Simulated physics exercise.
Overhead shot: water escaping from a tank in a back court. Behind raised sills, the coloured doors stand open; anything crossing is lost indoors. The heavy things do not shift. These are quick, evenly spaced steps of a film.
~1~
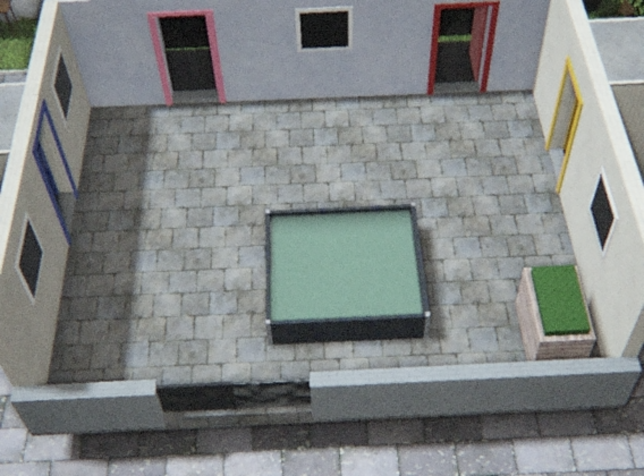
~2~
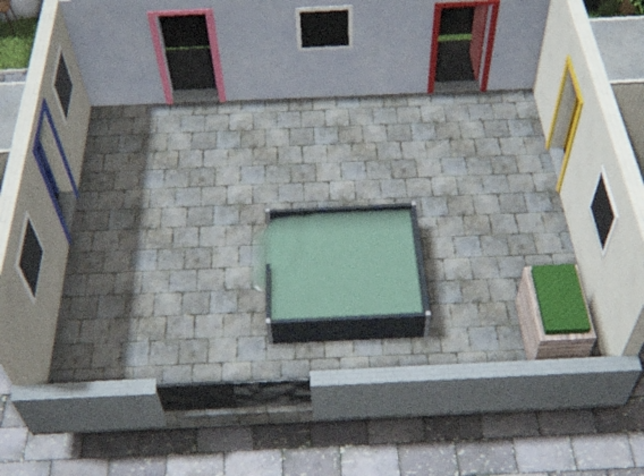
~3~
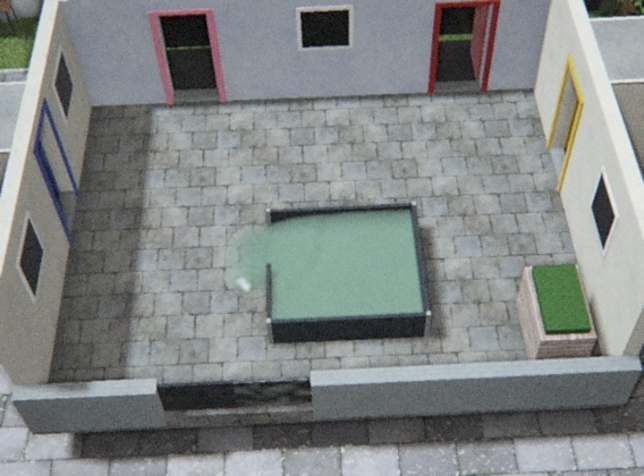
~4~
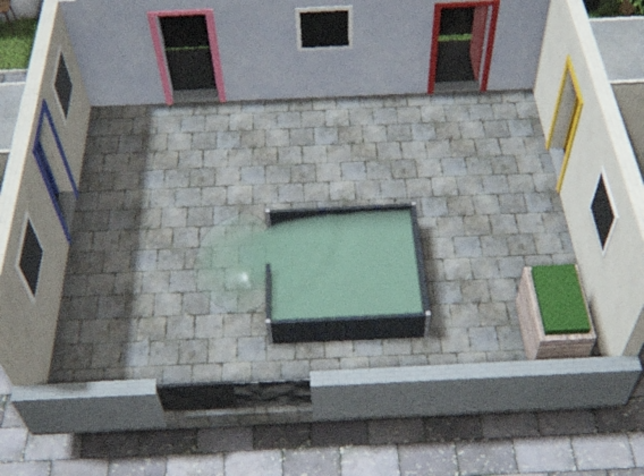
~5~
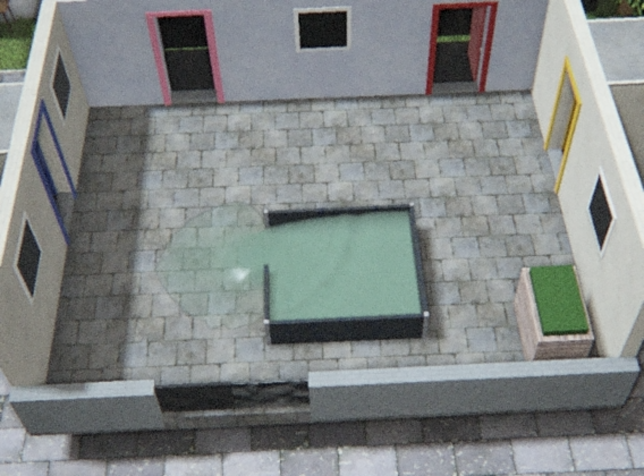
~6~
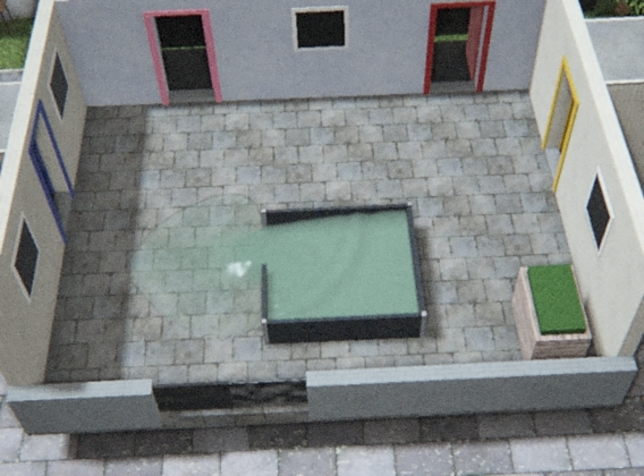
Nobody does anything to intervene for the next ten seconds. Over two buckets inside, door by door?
Door by door: The pink door not over; the yellow door not over; the blue door not over; the red door not over.
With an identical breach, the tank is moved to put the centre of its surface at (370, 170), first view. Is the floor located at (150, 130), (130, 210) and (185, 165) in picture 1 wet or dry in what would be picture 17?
Taking the three spots in that order, I'd say drenched, then drenched, then drenched.
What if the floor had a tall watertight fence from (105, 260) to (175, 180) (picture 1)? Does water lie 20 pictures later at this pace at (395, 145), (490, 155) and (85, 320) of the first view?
Log, spots one to three: Spared; spared; swamped.
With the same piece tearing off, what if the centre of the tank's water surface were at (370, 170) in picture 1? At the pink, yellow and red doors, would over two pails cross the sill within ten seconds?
Result - pink: Past the limit; yellow: Short of the limit; red: Short of the limit.
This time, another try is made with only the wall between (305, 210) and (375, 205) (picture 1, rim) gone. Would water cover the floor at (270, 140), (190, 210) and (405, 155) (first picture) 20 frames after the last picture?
The first point is soaked, the second spared, the third soaked.
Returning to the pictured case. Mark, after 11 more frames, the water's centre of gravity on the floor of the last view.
Roughly (266, 270).
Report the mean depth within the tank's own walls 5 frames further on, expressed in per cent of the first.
That would be roughly 78 per cent.
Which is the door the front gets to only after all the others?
That would be the yellow door.
A moment on, water covers 20 % of the floor; the pink door not reached, the yellow door not reached, the blue door not reached, the red door not reached.
Next, water covers 30 % of the floor; the pink door not reached, the yellow door not reached, the blue door wet at the sill, nothing in, the red door not reached.
Then, water covers 35 % of the floor; the pink door wet at the sill, nothing in, the yellow door not reached, the blue door wet at the sill, nothing in, the red door not reached.
Later, water covers 60 % of the floor; the pink door wet at the sill, nothing in, the yellow door not reached, the blue door wet at the sill, nothing in, the red door not reached.
In the end, water covers 90 % of the floor; the pink door wet at the sill, nothing in, the yellow door wet at the sill, nothing in, the blue door wet at the sill, nothing in, the red door wet at the sill, nothing in.
